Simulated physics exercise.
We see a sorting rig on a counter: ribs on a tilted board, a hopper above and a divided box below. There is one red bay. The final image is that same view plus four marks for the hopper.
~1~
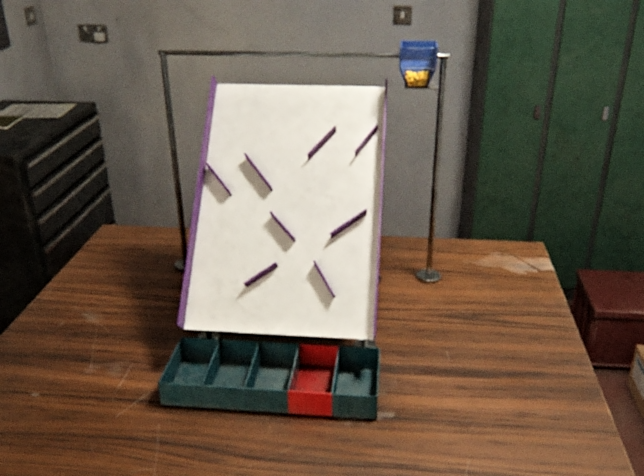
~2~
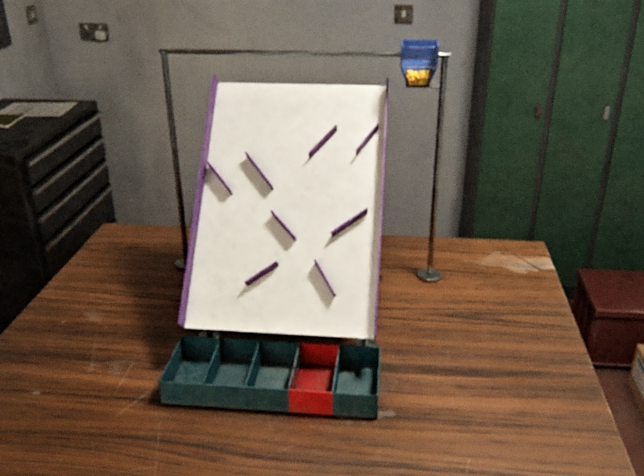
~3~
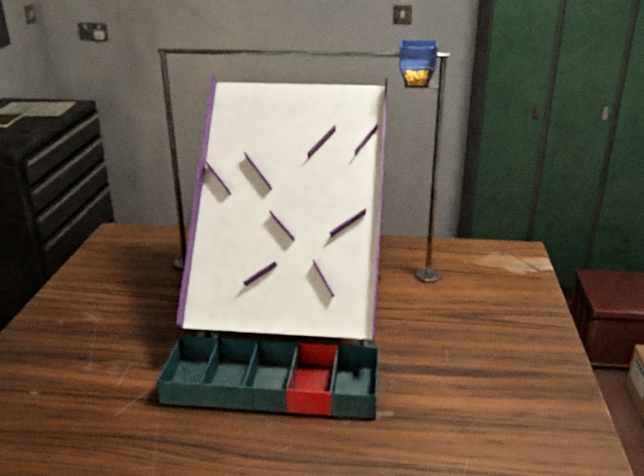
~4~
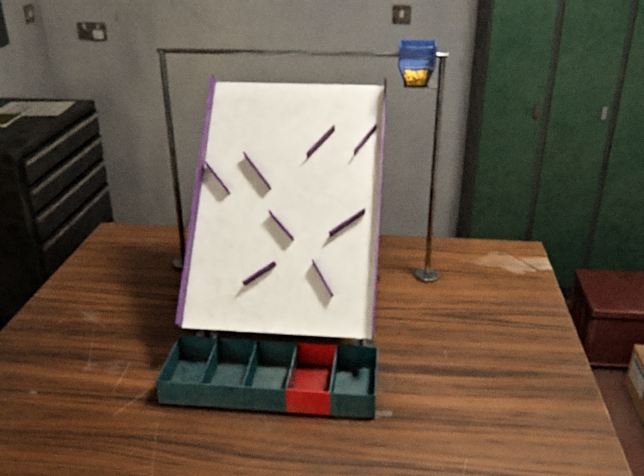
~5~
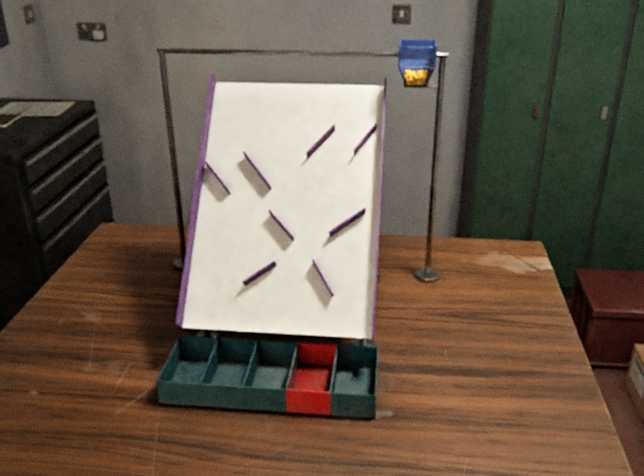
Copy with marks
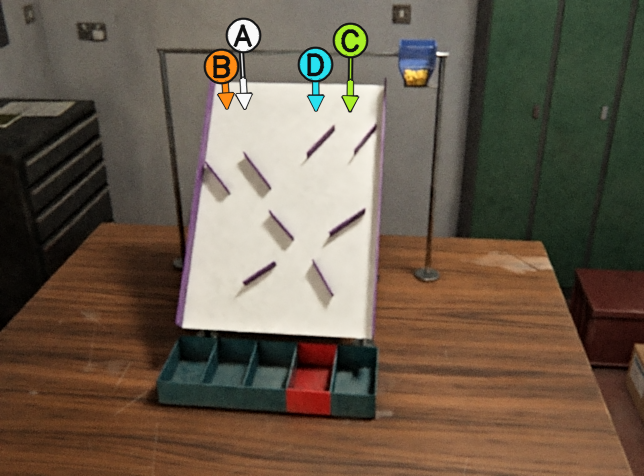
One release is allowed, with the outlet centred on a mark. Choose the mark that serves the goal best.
D works best here.
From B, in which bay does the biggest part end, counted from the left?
The first.
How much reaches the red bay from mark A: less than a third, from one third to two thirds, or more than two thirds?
Less than a third.
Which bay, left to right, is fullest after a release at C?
It is the third one.
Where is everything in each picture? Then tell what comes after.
Hopper (417, 77), puffed corn balls, door shut, in the first frame.
Ribs (308, 153) to (336, 125), (356, 150) to (378, 124), (207, 162) to (230, 190), in the second frame.
Ribs (244, 152) to (270, 185), (270, 210) to (293, 237), (329, 233) to (366, 208), in the third frame.
Ribs (242, 282) to (275, 261), (312, 259) to (332, 294), in the fourth frame.
Red bay (308, 400), number 4 of 5 from the left, in the fifth frame.
On the marked copy, mark A meets the board at (244, 103); mark B meets the board at (226, 103); mark C meets the board at (350, 105); mark D meets the board at (315, 105).
Choosing A, roughly a quarter in the red bay, the larger part in other bays, just a few outside the box.
Choosing B, about a tenth in the red bay, the larger part in other bays, about a tenth held on the board.
Choosing C, about a tenth in the red bay, almost all in other bays, just a few outside the box.
Choosing D, roughly half in the red bay, roughly half in other bays.
